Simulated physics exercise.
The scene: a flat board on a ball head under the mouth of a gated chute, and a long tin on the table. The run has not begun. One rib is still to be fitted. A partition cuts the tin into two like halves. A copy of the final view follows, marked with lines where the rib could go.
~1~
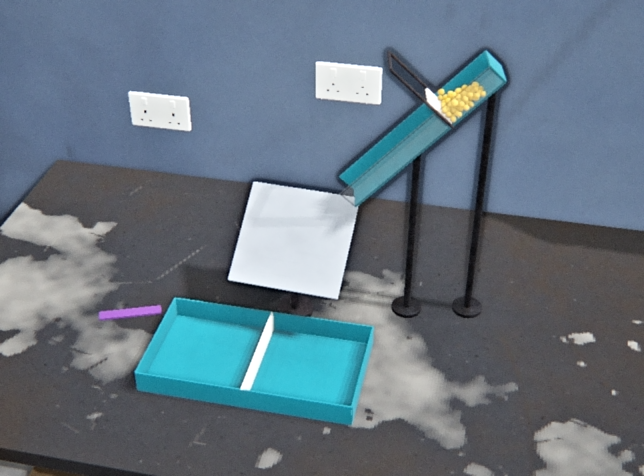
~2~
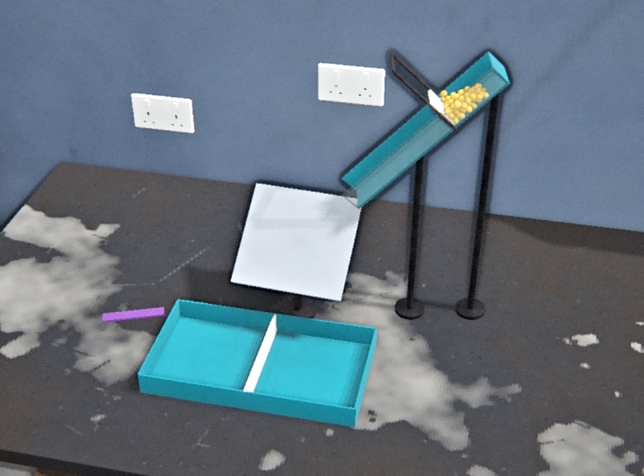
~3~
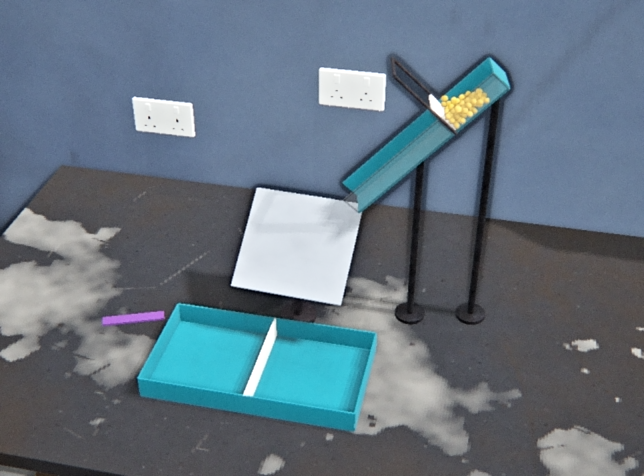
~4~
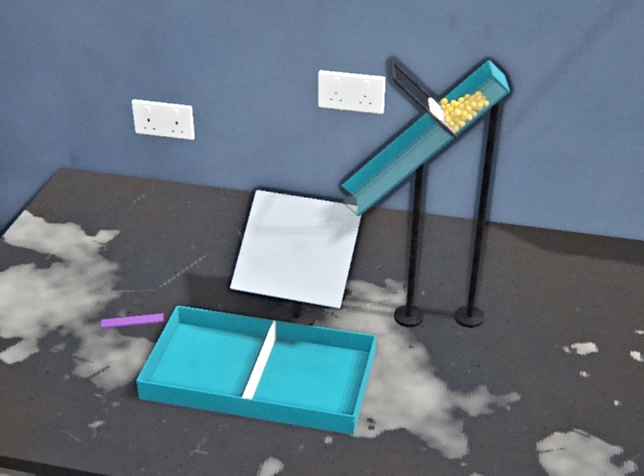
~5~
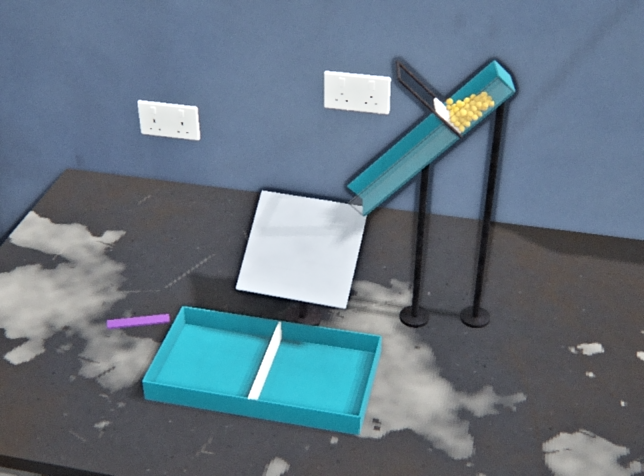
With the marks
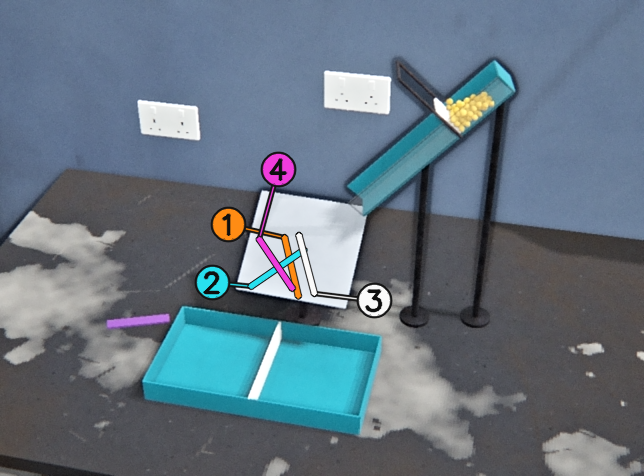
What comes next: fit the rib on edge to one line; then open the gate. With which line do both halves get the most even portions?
Go for 2.
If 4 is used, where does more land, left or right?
Right.
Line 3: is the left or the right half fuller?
Right.
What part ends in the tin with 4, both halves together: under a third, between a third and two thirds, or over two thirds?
Over two thirds.
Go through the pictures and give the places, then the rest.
The first frame shows load behind the gate at (460, 99), puffed corn balls; lip of the chute at (355, 198), sloping fairly steeply.
The second frame shows middle of the board at (297, 240), tilted fairly steeply; middle of its low edge at (285, 291); of its high edge at (309, 191).
The third frame shows front corners of the tin at (138, 378) and (355, 413); front end of its middle wall at (244, 395); gate still shut at (434, 105).
The fourth frame shows middle of the load at (463, 108); lip at (358, 207).
The fifth frame shows middle of the load at (469, 108); lip at (363, 208).
On the marked copy, line 1 from (284, 237) to (298, 296); line 2 from (304, 249) to (251, 286); line 3 from (298, 235) to (314, 293); line 4 from (259, 239) to (292, 288).
With 1, of what is caught, a small part in the left half, nearly all in the right.
With 2, of what is caught, about two thirds in the left half, about a third in the right.
With 3, of what is caught, a small part in the left half, nearly all in the right.
With 4, of what is caught, a small part in the left half, nearly all in the right.
